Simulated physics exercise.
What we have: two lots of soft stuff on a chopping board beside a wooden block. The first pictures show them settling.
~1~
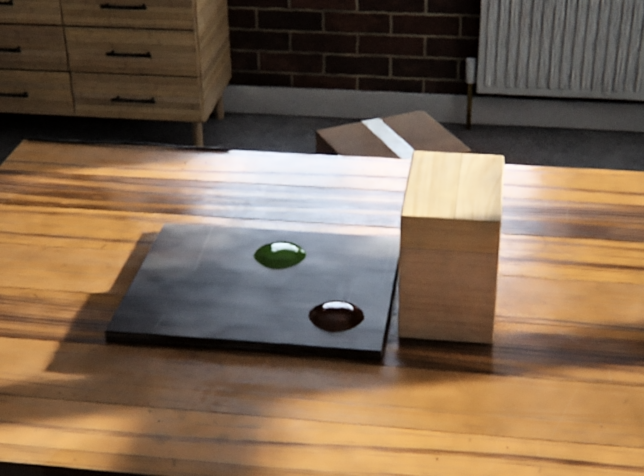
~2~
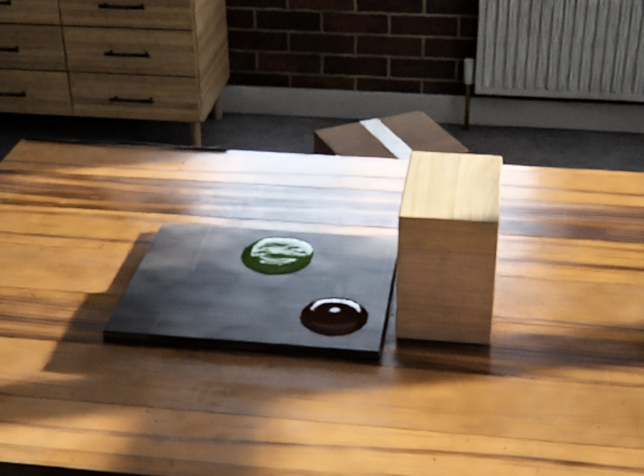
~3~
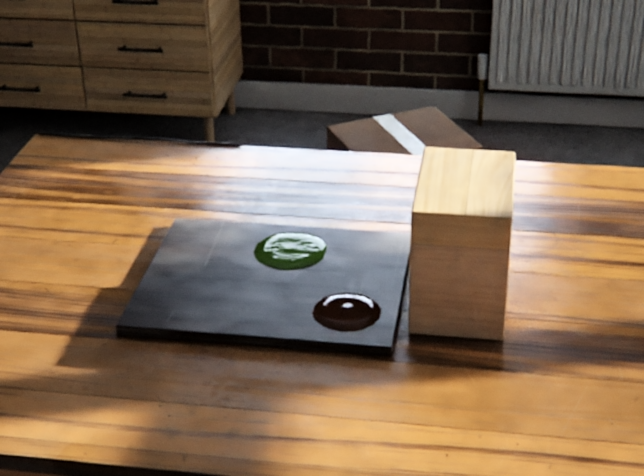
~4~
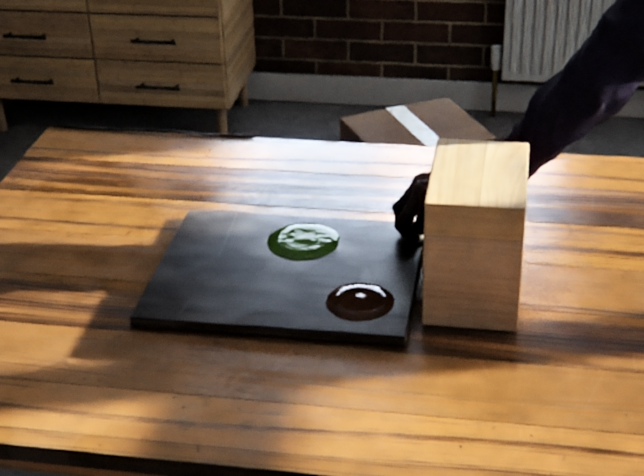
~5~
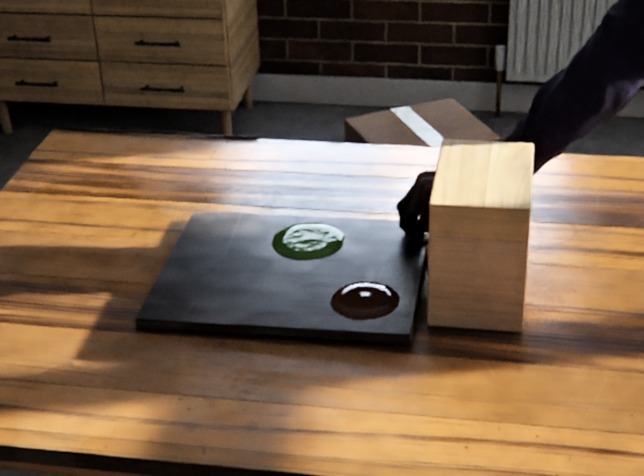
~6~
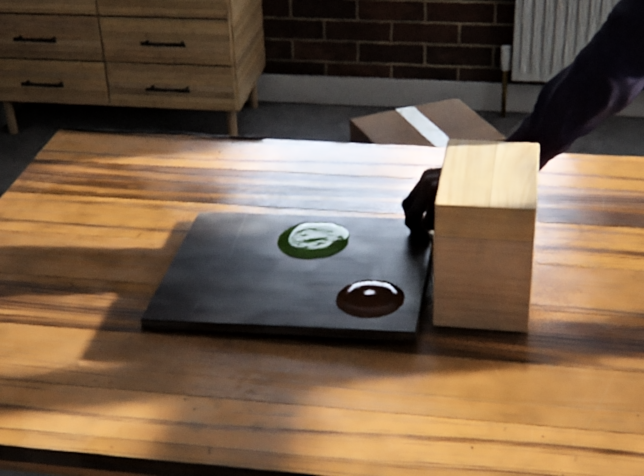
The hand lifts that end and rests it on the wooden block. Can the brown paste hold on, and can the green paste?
The brown paste stays on and the green paste runs off the low end.
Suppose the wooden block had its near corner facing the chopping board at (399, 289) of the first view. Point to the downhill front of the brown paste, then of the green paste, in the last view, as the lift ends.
In turn (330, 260) and (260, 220).
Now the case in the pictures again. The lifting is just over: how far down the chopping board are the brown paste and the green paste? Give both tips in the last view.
About (266, 227) and (213, 217).
A moment on, slope about 33°; the brown paste has crept a little; the green paste has crept down a long way.
Further on, the brown paste has crept down a long way; the green paste is dripping off the low end.
When it is over, slope about 33°; the brown paste has crept down a long way; the green paste is dripping off the low end.
